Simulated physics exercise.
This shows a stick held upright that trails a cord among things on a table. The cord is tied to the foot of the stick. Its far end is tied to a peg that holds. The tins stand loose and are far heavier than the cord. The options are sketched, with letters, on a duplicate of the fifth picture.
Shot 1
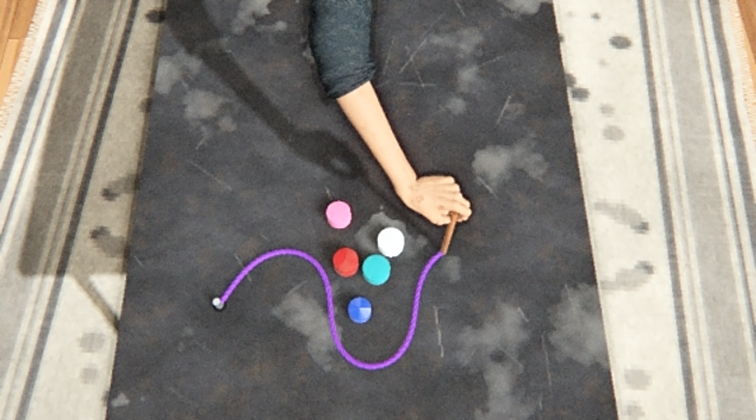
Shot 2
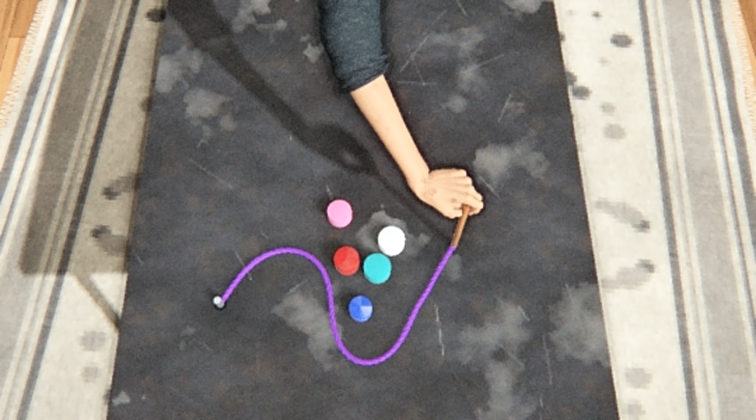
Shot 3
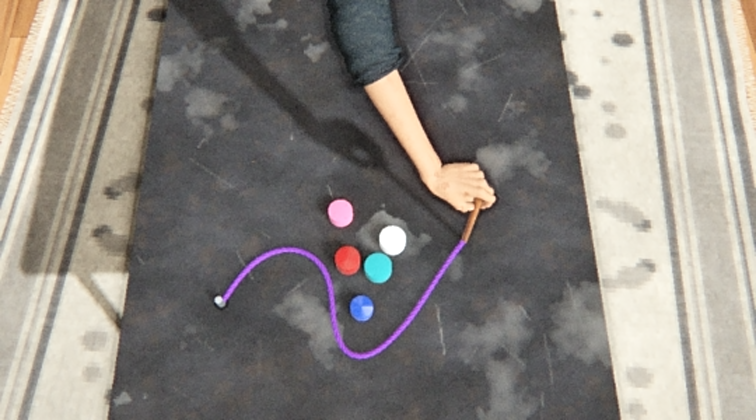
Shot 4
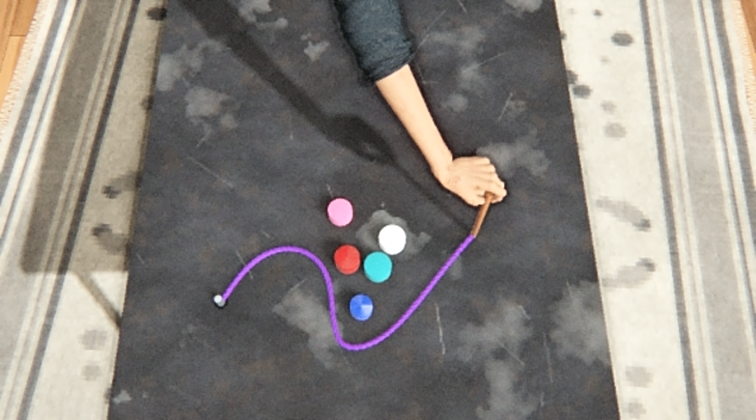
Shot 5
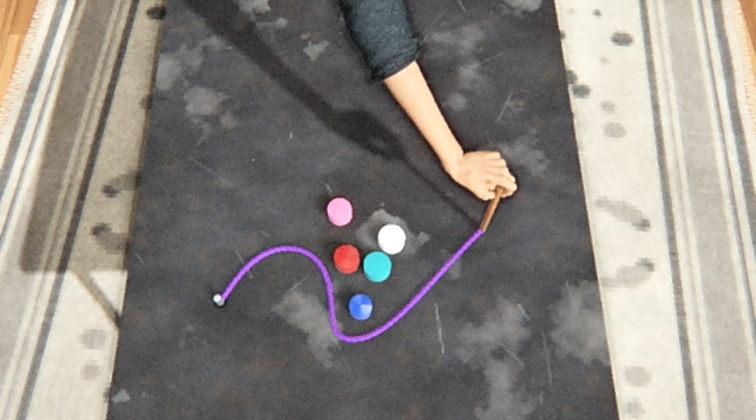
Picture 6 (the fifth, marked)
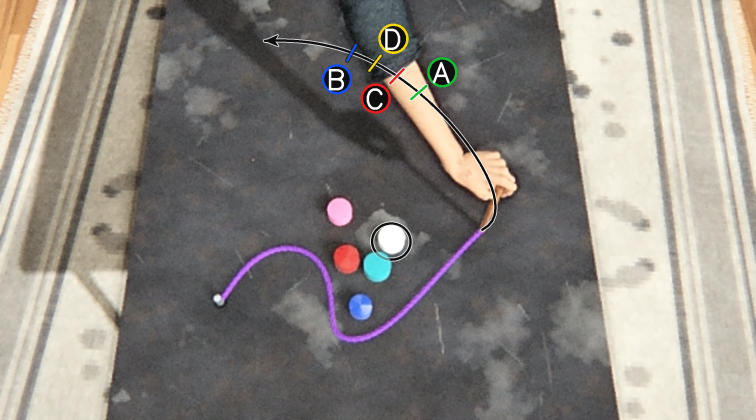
A hand gripping an upright brown stick moves a short way right and slightly up across a dark surface, drawing the purple cord tied to its foot. The cord's deep right-hand curve straightens into a slanting line, its low bend rising closer beneath the blue tin, while the five coloured tins stay put.
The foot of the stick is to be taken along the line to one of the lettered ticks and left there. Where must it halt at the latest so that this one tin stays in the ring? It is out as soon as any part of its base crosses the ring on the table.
Up to mark A.
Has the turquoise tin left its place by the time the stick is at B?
Yes.
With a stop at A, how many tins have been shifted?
One.
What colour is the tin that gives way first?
The blue tin.
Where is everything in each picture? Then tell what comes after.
Pink tin (339, 215); peg (218, 304); turquoise tin (376, 270), in the first picture.
Turquoise tin (377, 269); red tin (347, 261), in the second picture.
Blue tin (362, 308); white tin (392, 240), in the third picture.
Pink tin (340, 212); peg (220, 301), in the fourth picture.
Turquoise tin (377, 267); red tin (347, 259); blue tin (361, 307), in the fifth picture.
On the marked copy, A at (419, 93); B at (352, 53); C at (397, 76); D at (375, 63); the ring at (391, 241); the route from (482, 230) via (415, 90) to (265, 41).
Taking A. A third of the way, foot of the stick (487, 177); white tin (391, 239).
Two thirds of the way, foot of the stick (453, 127); white tin (391, 239).
When it is over, foot of the stick (419, 93); blue tin (351, 281); white tin (391, 239); the white tin is still in its ring.
As for the rest, B drags the ringed tin to (358, 216); C drags the ringed tin to (375, 232); D drags the ringed tin to (364, 223).
